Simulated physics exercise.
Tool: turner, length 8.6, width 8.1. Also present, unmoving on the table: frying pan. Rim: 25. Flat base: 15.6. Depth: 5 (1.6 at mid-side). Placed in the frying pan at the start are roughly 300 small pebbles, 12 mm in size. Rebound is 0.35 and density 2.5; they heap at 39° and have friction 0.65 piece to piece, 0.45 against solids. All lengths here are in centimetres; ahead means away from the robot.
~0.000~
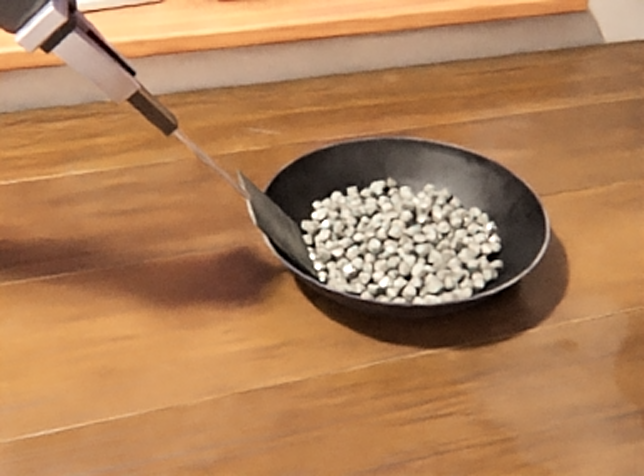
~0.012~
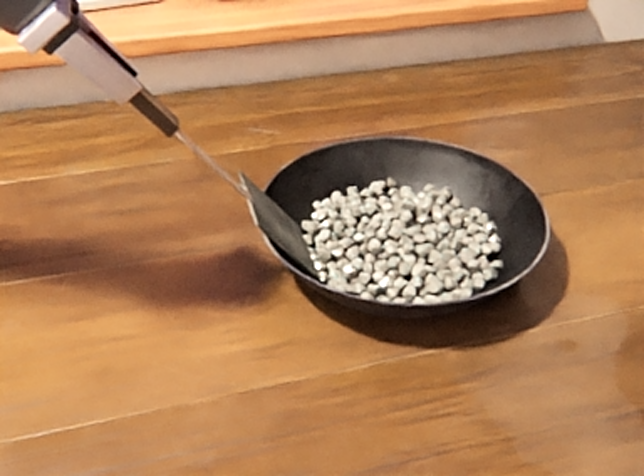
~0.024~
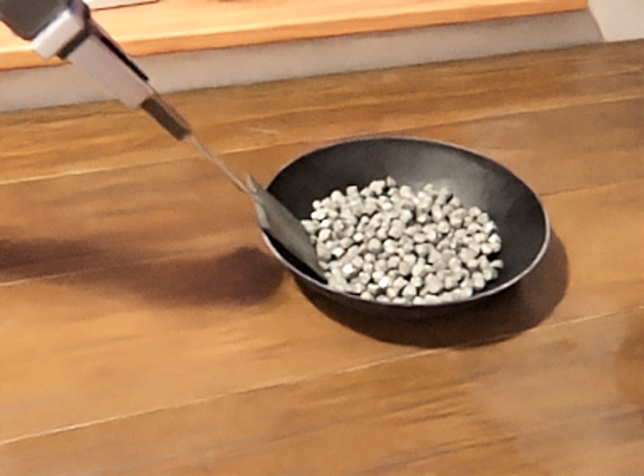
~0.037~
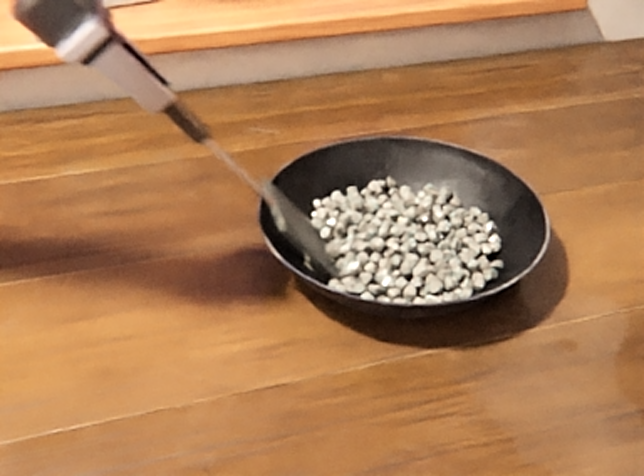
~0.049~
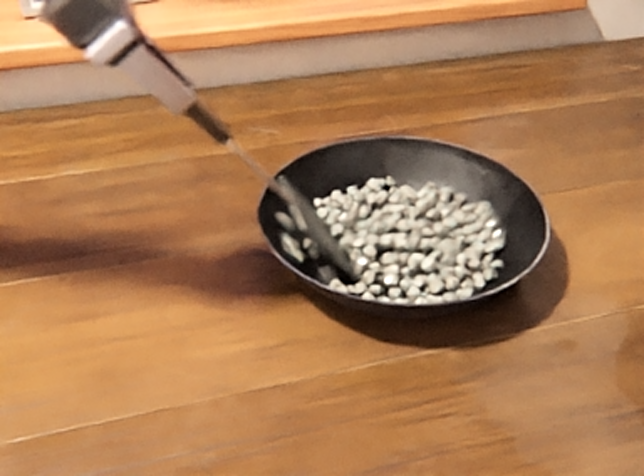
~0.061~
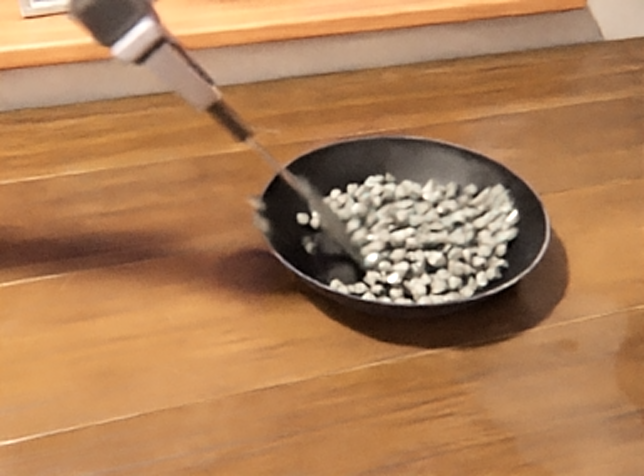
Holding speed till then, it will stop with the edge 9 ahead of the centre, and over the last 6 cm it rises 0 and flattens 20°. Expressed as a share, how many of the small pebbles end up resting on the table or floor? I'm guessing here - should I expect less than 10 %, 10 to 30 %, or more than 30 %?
You should expect more than 30 %.
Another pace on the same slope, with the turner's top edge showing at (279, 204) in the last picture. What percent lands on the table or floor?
Expect some 25 per cent there.
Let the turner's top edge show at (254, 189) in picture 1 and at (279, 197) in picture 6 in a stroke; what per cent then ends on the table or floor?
Near 25 in a hundred.
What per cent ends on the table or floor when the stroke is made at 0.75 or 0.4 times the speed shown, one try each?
40 and 15 %.
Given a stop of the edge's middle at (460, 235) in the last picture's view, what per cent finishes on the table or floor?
Something close to 15 in a hundred.
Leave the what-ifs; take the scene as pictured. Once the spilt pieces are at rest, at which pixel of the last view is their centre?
Near (636, 221) in the last picture.
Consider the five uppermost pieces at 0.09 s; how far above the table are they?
Around 11 cm above the table.
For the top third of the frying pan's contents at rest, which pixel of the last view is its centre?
Somewhere around (489, 211) in the last picture.
After 0.09 s, sloping 54°, highest piece 15 above the table; 297 in the frying pan, 5 on the blade or in flight.
After 0.12 s, sloping 49°, highest piece 22 above the table; 289 in the frying pan, 13 on the blade or in flight.
After 0.34 s, sloping 34°, highest piece 46 above the table; 167 in the frying pan, 63 on the table or floor, 72 on the blade or in flight.
After 1.39 s, sloping 34°, highest piece 6 above the table; 166 in the frying pan, 136 on the table or floor.
At rest, 166 in the frying pan, 136 on the table or floor. That is 45 % on the table or floor.
